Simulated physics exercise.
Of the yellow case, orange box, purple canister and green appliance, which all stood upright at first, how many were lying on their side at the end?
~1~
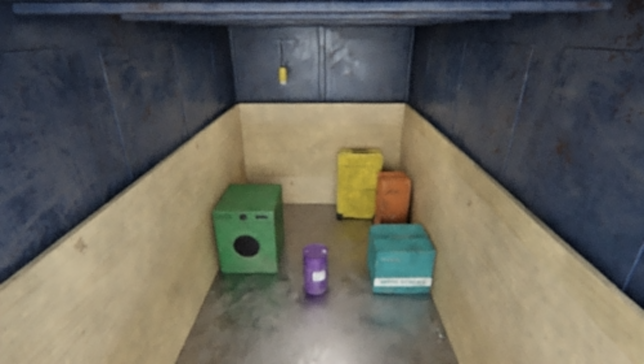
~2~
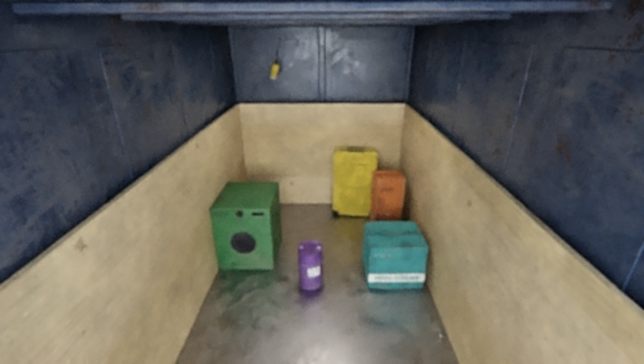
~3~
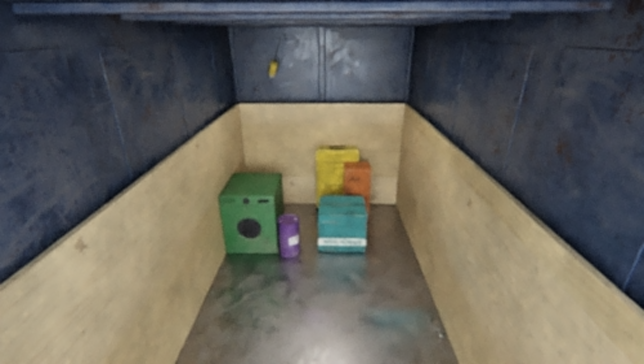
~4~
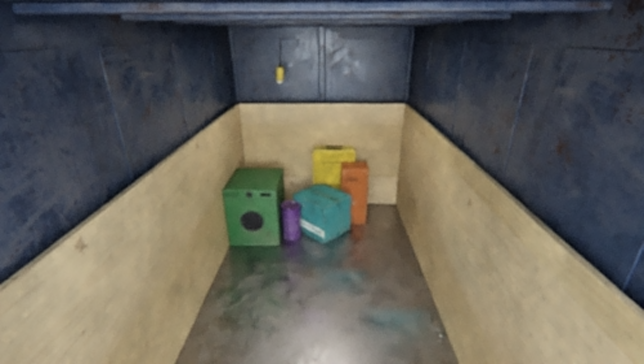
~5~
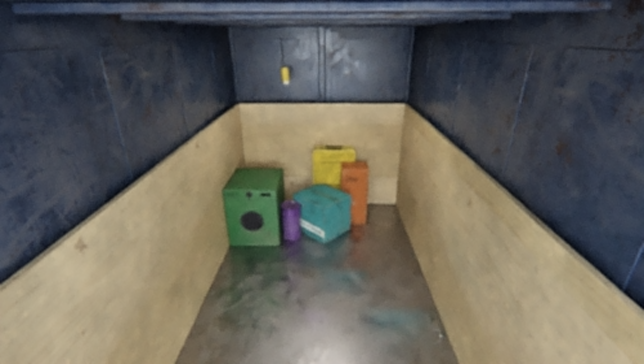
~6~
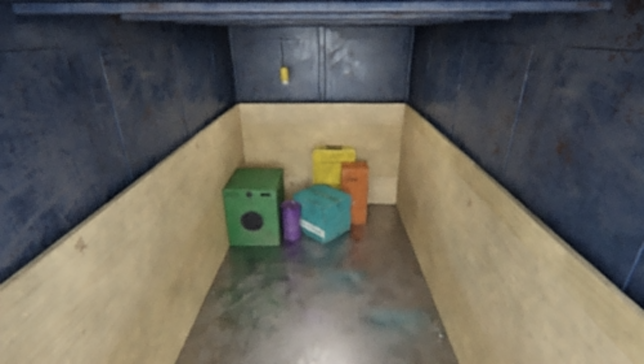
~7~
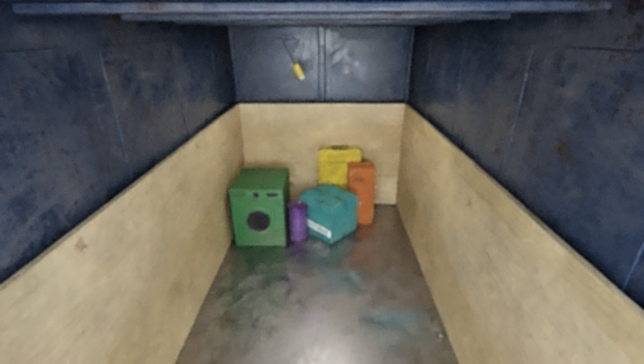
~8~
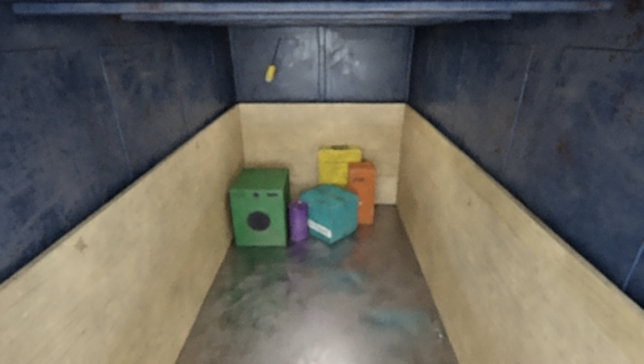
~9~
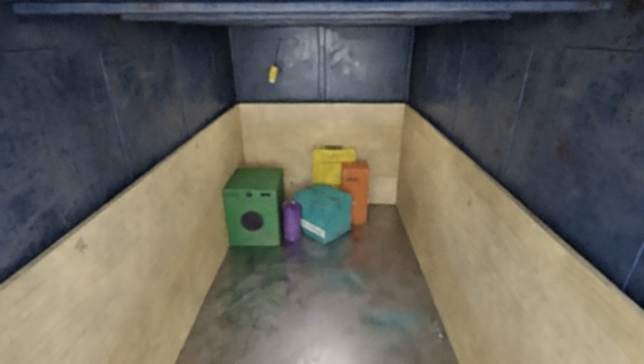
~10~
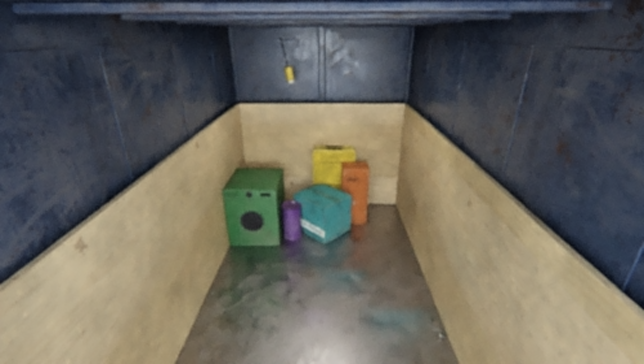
None of them were lying on their side. The yellow case, orange box, purple canister and green appliance were all still standing upright.
Five things in the back of a van slid left and towards the far end, the turquoise box turning as they bunched up beside the green appliance. They shifted slightly right, then back left, and ended huddled together with none tipped over.
